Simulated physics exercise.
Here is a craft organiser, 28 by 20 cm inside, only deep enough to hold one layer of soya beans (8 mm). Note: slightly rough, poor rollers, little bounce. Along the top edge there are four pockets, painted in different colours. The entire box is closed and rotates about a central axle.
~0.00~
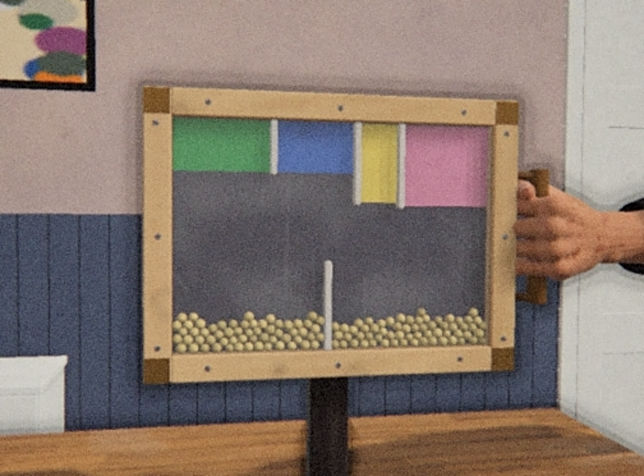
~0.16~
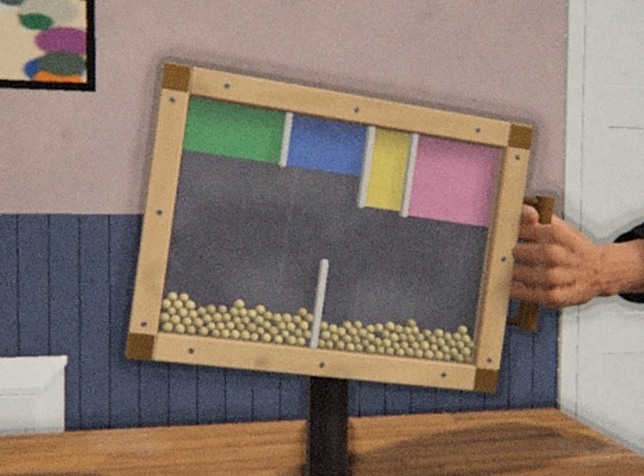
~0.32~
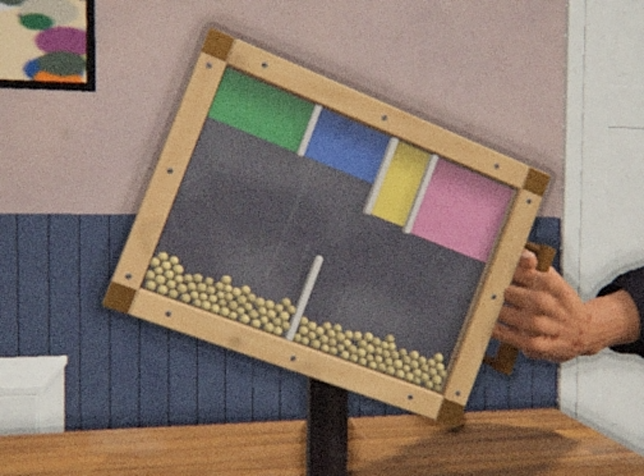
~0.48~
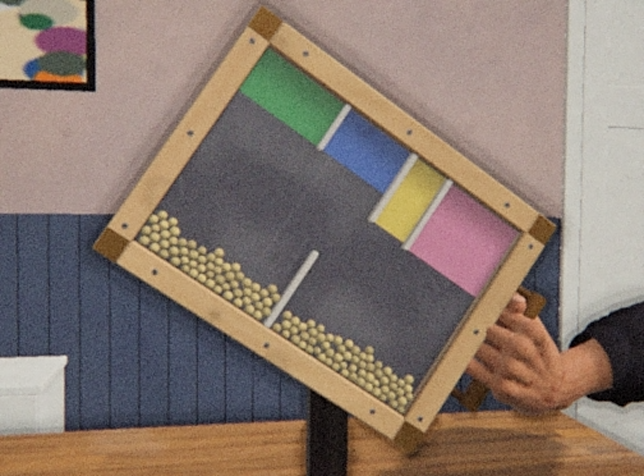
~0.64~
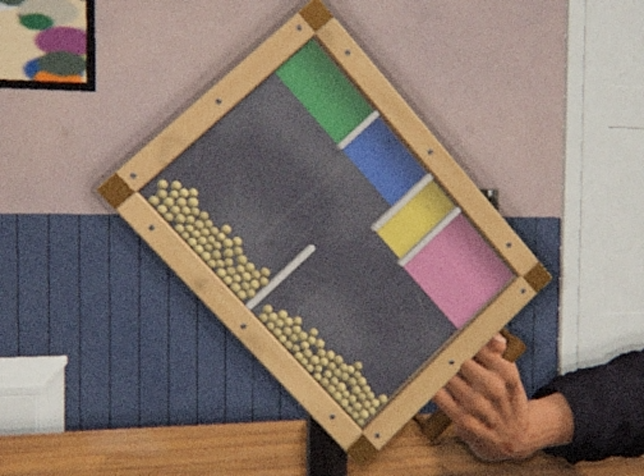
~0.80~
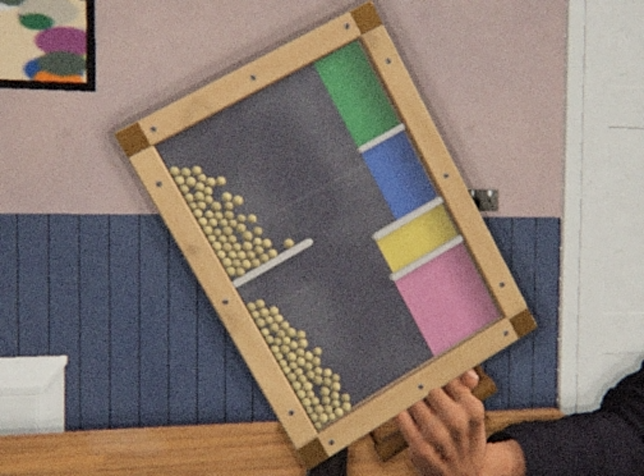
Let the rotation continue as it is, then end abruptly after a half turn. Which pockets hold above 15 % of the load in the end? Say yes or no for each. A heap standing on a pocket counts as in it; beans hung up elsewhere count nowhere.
I'd say yellow stays short, pink gets there, green stays short, blue gets there.
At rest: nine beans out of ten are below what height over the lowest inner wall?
Height: Approx. 6 cm.
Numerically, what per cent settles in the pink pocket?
About 55 in a hundred end up there.
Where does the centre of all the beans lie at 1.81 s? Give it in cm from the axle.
Some 2 cm left, 9 cm below.
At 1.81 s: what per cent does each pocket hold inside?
Yellow pocket: 5; pink pocket: 40; green pocket: 0; blue pocket: 25.
After 1.31 s it has turned 103°, the beans' middle is 7 cm left of and 2 cm below the axle; inside pockets, nothing yet.
After 1.81 s it has turned 144°, the beans' middle is 2 cm left of and 9 cm below the axle; inside pockets, yellow 5 %, pink 40 %, blue 25 %.
After 2.31 s it has turned 180°, the beans' middle is 7 cm left of and 6 cm below the axle; inside pockets, yellow 5 %, pink 45 %, blue 30 %.
At rest by 3.0 s, yellow 5 %, pink 55 %, green 0 %, blue 35 %.
